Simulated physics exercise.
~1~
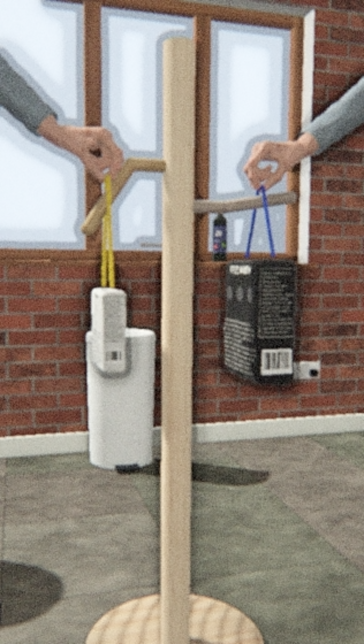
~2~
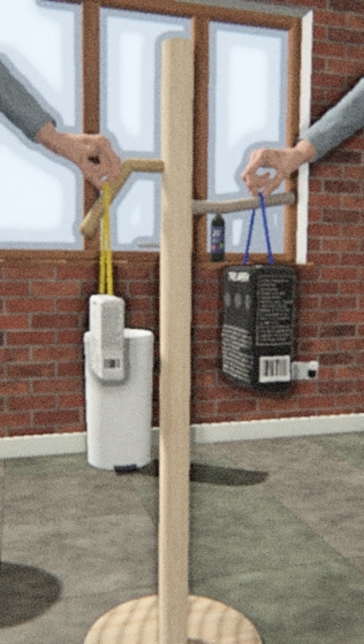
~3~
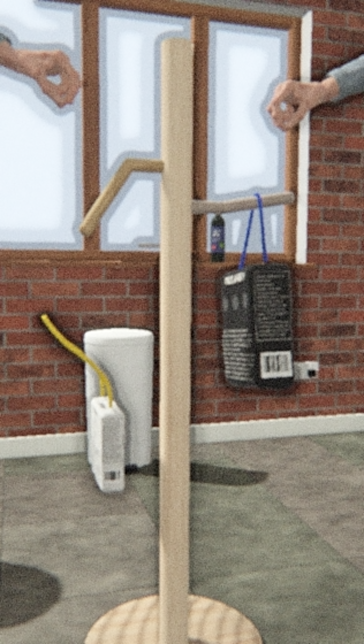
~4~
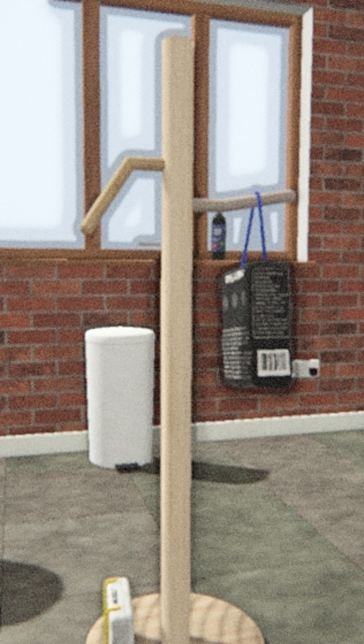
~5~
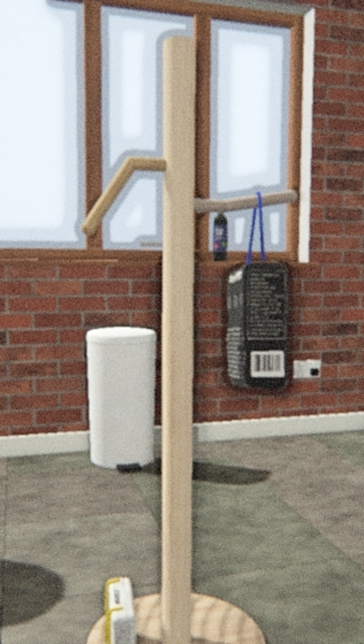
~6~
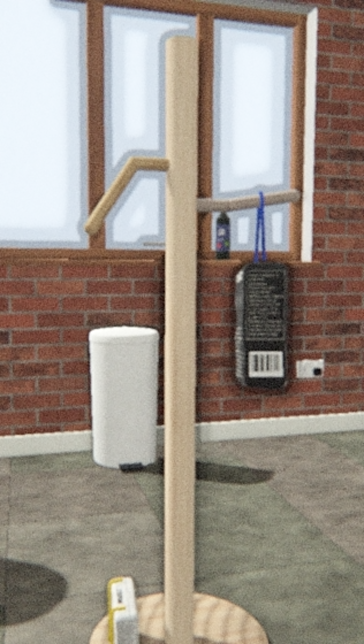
A white pouch on a yellow loop dropped to the floor by the base of a wooden coat stand once two hands let go and drew away, while the black bag on its blue loop stayed hanging from the right peg, turning slightly.
